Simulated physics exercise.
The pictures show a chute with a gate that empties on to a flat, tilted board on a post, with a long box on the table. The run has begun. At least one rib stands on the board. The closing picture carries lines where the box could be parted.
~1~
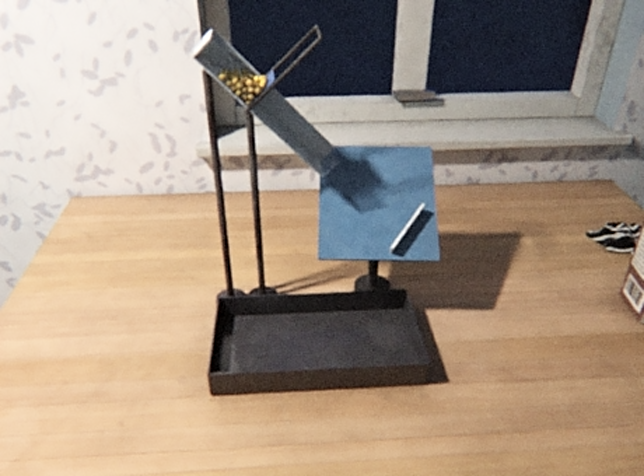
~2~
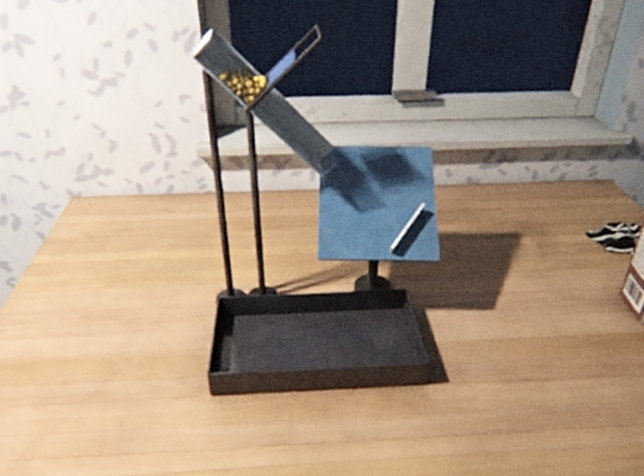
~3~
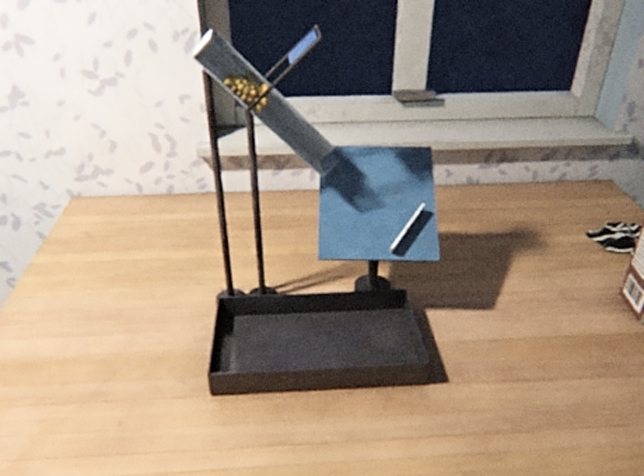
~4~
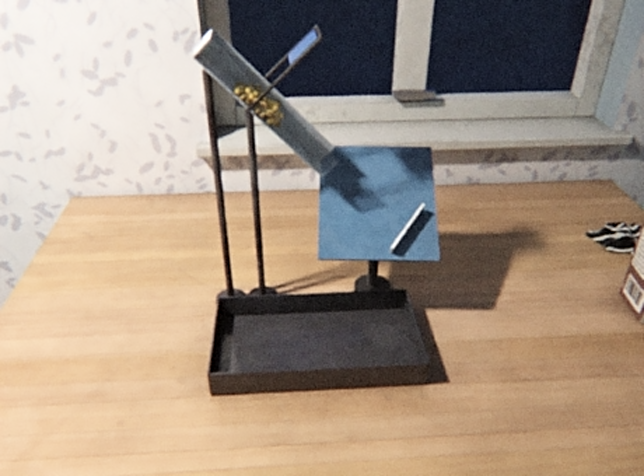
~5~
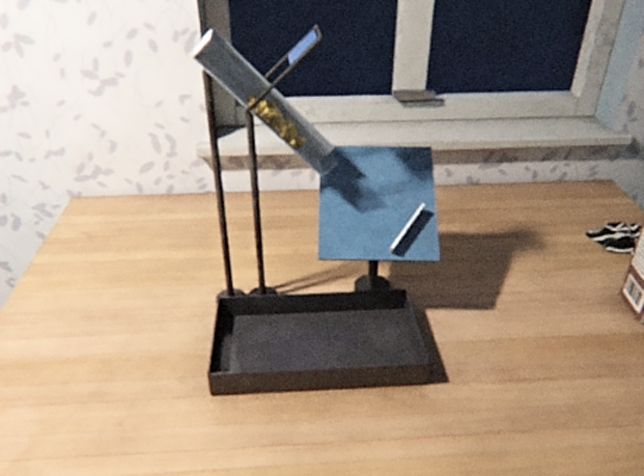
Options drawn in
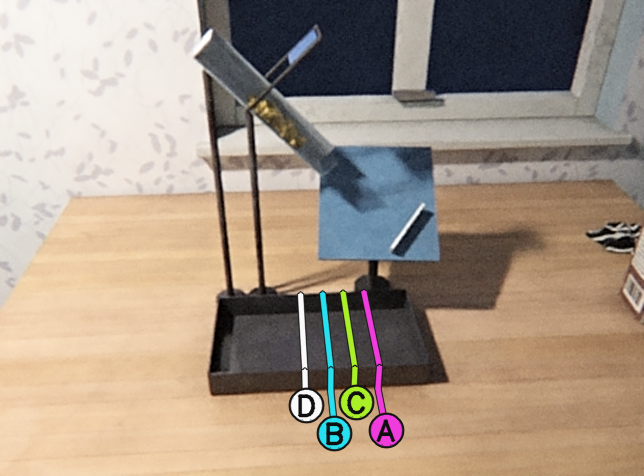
Small yellow balls slide down a sloping chute toward a tilted blue board after its gate opens.
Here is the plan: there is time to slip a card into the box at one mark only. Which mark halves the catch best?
The best line is A.
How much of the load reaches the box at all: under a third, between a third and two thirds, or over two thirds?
It is over two thirds.
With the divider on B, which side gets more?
More lands on the right.
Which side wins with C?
The right side.
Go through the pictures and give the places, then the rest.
Load behind the gate (246, 84), puffed corn balls; lip of the chute (320, 169), sloping fairly steeply, in the first frame.
Middle of the board (377, 200), tilted fairly steeply; middle of its low edge (379, 260); of its high edge (376, 146), in the second frame.
Front corners of the box (208, 374) and (429, 363), empty; front of the load (262, 101), in the third frame.
Middle of the load (263, 103); its front (277, 121), roughly a third of the way to the lip; rib from (424, 204) to (392, 248), in the fourth frame.
Middle of the load (275, 119); its front (300, 145), roughly two thirds of the way to the lip, in the fifth frame.
On the marked copy, line A crosses the front rim at (379, 365); line B crosses the front rim at (330, 368); line C crosses the front rim at (354, 367); line D crosses the front rim at (304, 369).
If A is chosen, of what is caught, roughly half on the left of the divider, roughly half on the right.
If B is chosen, of what is caught, just a few on the left of the divider, almost all on the right.
If C is chosen, of what is caught, about a tenth on the left of the divider, almost all on the right.
If D is chosen, of what is caught, not one piece on the left of the divider, every piece on the right.
